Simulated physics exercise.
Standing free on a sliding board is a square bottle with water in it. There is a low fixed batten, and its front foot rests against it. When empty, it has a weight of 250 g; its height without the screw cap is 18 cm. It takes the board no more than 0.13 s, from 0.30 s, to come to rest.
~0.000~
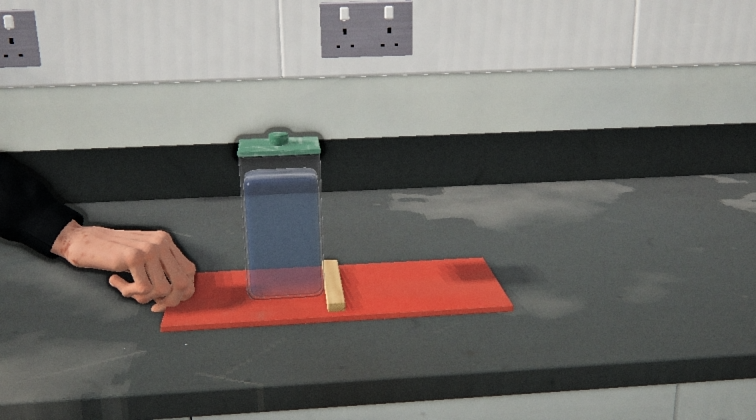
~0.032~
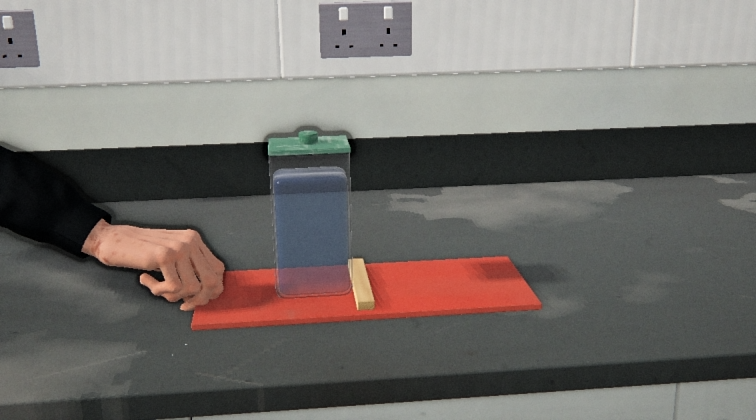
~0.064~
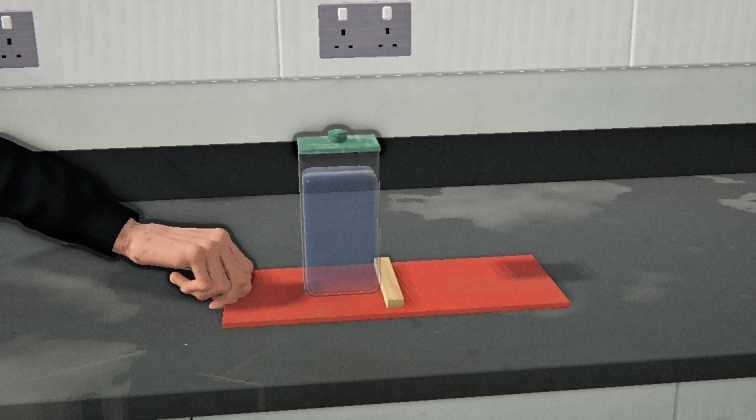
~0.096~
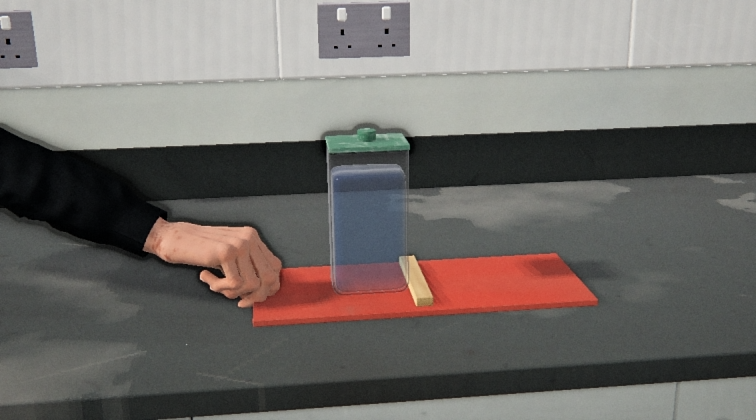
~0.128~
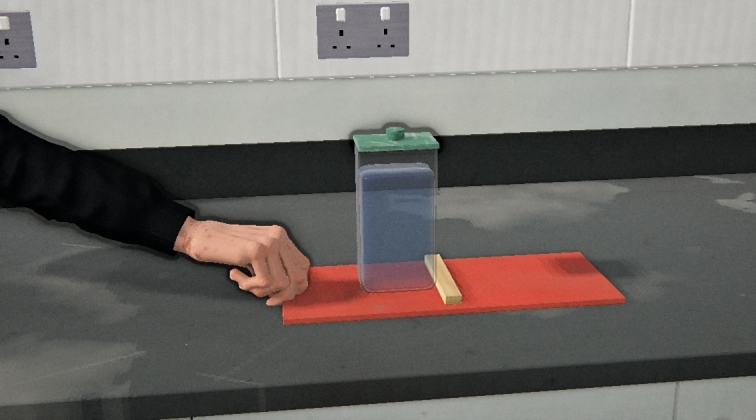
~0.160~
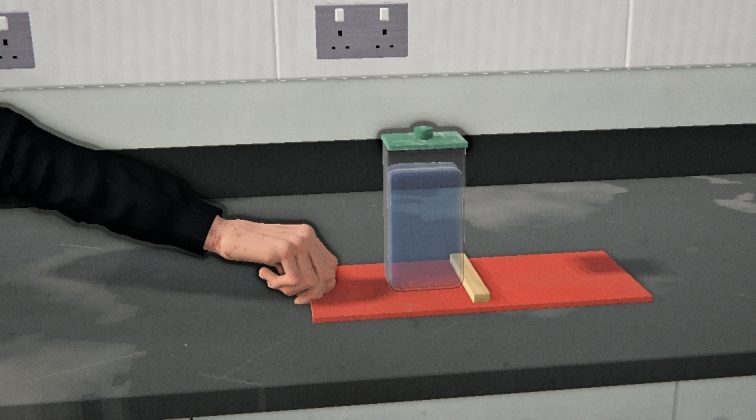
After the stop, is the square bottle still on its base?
No, it has tipped over.
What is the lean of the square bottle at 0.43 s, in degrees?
It is at some 14°.
After 0.43 s the board moves at 0.00 m/s; the square bottle leans 13°.
After 0.55 s the square bottle leans 38°.
After 0.71 s the square bottle lies on its side.
After 0.93 s the square bottle lies on its side.
In the end the square bottle lies on its side.
